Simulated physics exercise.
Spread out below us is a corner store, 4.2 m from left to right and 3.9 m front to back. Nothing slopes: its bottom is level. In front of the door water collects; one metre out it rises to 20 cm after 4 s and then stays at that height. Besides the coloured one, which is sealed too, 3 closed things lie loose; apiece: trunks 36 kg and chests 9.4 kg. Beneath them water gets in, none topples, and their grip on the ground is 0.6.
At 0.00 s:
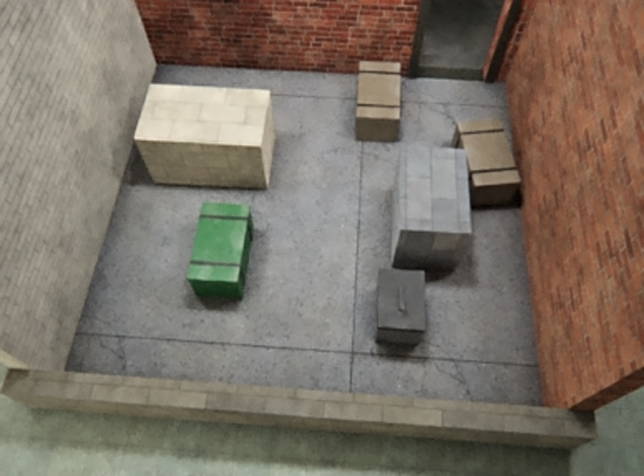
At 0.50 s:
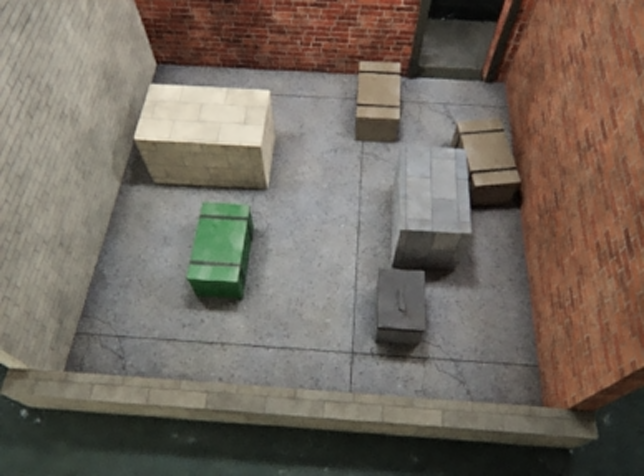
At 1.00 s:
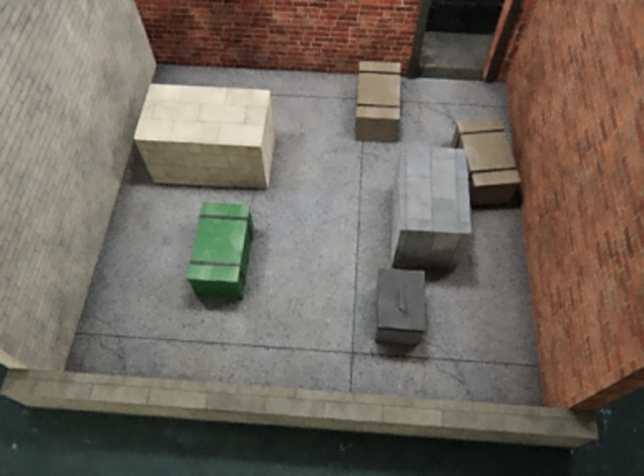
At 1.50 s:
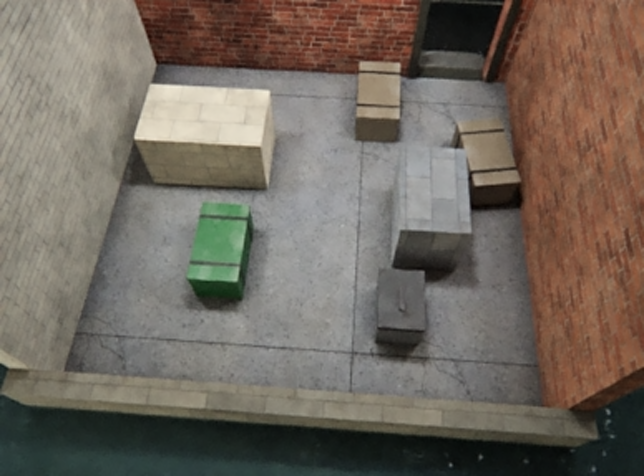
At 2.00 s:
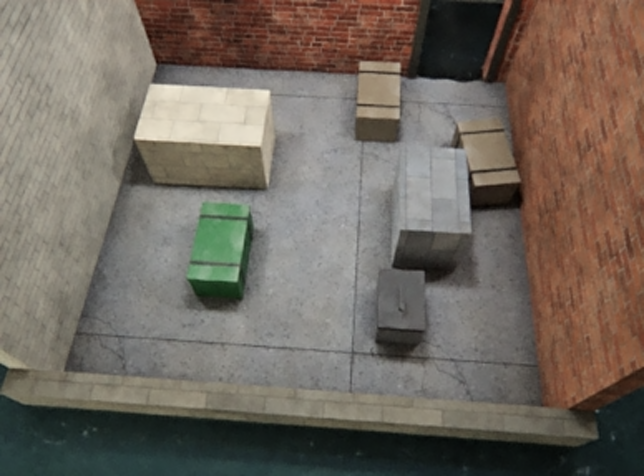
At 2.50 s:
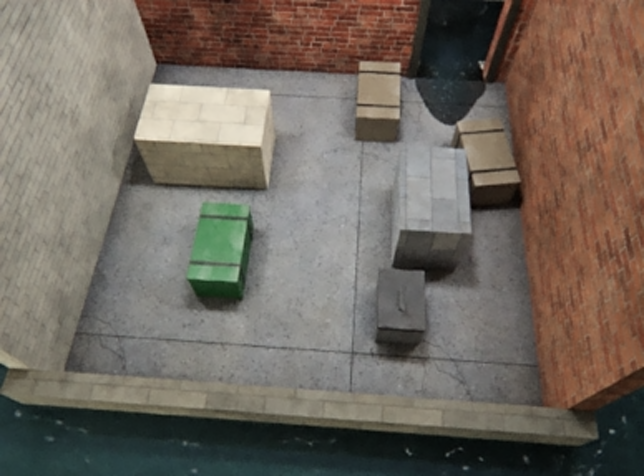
A walled concrete yard with a green trunk, several other boxes and pale and grey block stacks stayed still, while dark water showed outside, then spread a little way in through the back doorway.
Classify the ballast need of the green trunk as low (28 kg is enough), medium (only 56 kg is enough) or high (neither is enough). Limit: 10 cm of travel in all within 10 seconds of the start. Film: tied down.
Low.
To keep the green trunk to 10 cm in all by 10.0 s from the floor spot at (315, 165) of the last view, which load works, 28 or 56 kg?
Note: Both OK.
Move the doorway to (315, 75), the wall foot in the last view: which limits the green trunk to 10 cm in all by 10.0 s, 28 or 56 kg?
Short version: The light mass is sufficient.
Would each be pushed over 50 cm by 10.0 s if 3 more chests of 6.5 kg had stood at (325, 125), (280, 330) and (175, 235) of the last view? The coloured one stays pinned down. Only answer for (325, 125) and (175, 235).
Below the mark, then below the mark.
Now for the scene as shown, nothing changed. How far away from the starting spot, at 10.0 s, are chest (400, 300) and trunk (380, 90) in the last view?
In turn: 30 cm, 0 cm.
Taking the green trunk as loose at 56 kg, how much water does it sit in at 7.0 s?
About 3 cm.
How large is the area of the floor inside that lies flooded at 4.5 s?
Flooded: Near 3.0 m2.
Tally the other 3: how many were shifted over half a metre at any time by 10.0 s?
By my tally, 1.
After 3.5 s the green trunk would be 0 cm from its start with 28 kg and 0 cm from its start with 56 kg; 0 cm of water round it then.
After 4.5 s the green trunk would be 0 cm from its start with 28 kg and 0 cm from its start with 56 kg; 0 cm of water round it then.
After 7.0 s the green trunk would be 0 cm from its start with 28 kg and 0 cm from its start with 56 kg; 3 cm of water round it then.
After 10.0 s the green trunk would be 0 cm from its start with 28 kg and 0 cm from its start with 56 kg; 3 cm of water round it then.
